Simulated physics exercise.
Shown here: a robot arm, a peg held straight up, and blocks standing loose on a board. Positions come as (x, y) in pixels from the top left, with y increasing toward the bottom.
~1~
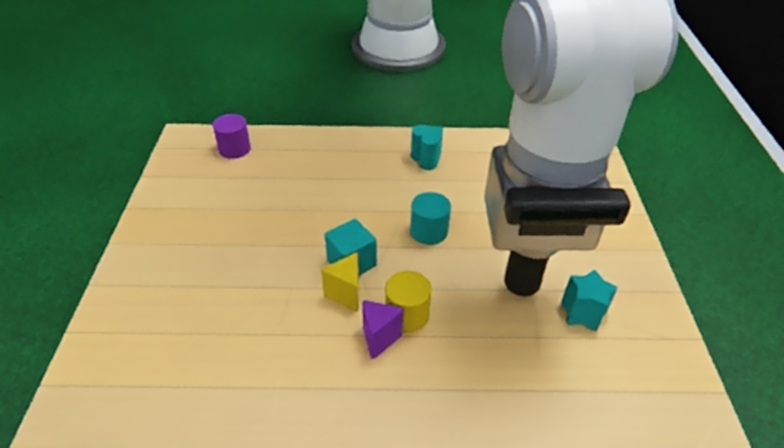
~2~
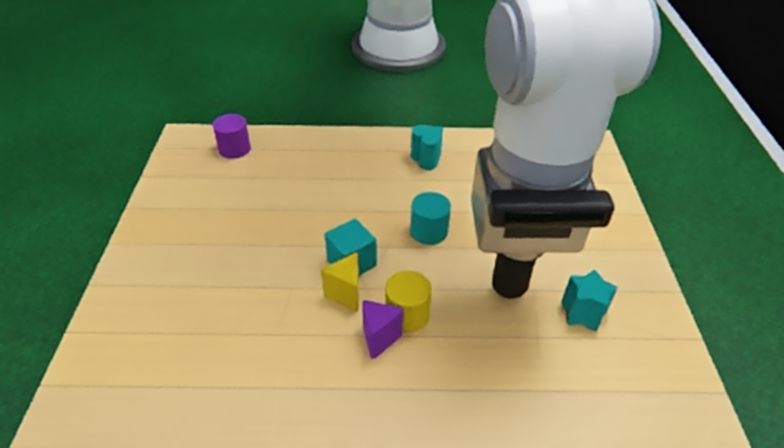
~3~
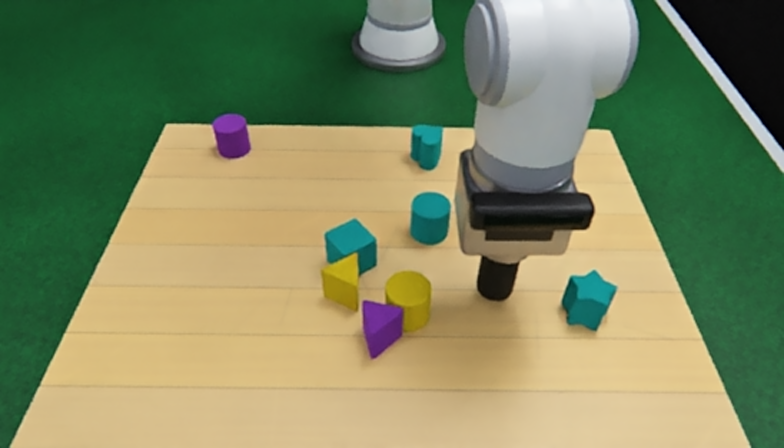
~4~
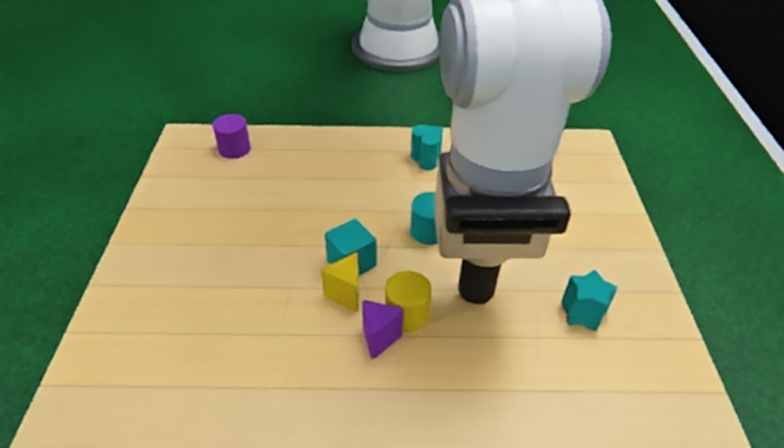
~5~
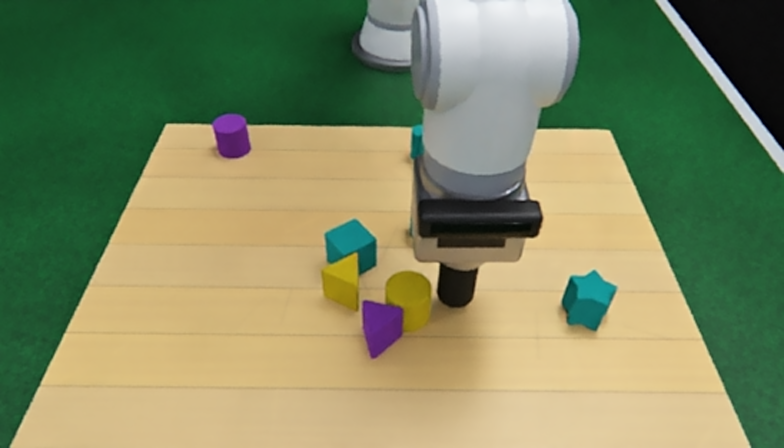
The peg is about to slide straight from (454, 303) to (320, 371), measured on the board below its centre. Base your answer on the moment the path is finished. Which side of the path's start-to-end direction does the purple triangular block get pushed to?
It goes toward the left-hand side.
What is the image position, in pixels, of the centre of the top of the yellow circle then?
My prediction: (321, 301).
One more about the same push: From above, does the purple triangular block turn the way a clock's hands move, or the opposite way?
It makes a counterclockwise turn.
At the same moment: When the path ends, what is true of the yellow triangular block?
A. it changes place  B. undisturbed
My answer is option A.
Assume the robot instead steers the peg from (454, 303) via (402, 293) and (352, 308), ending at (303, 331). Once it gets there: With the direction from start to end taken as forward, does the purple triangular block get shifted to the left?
Yes.
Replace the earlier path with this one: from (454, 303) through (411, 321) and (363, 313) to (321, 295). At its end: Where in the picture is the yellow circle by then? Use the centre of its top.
About (284, 293).
The first path, step by step. One third of the way, peg at (412, 315); yellow triangular block at (342, 267), turned 10° clockwise; purple triangular block at (368, 325); yellow circle at (370, 294).
Two thirds of the way, peg at (366, 338); yellow triangular block at (334, 264), turned 50° clockwise; purple triangular block at (330, 348), turned 25° anticlockwise; yellow circle at (330, 300).
At the end, peg at (318, 362); yellow triangular block at (334, 264), turned 50° clockwise; turquoise square block not moved; purple triangular block at (290, 382), turned 65° anticlockwise; yellow circle at (321, 301).
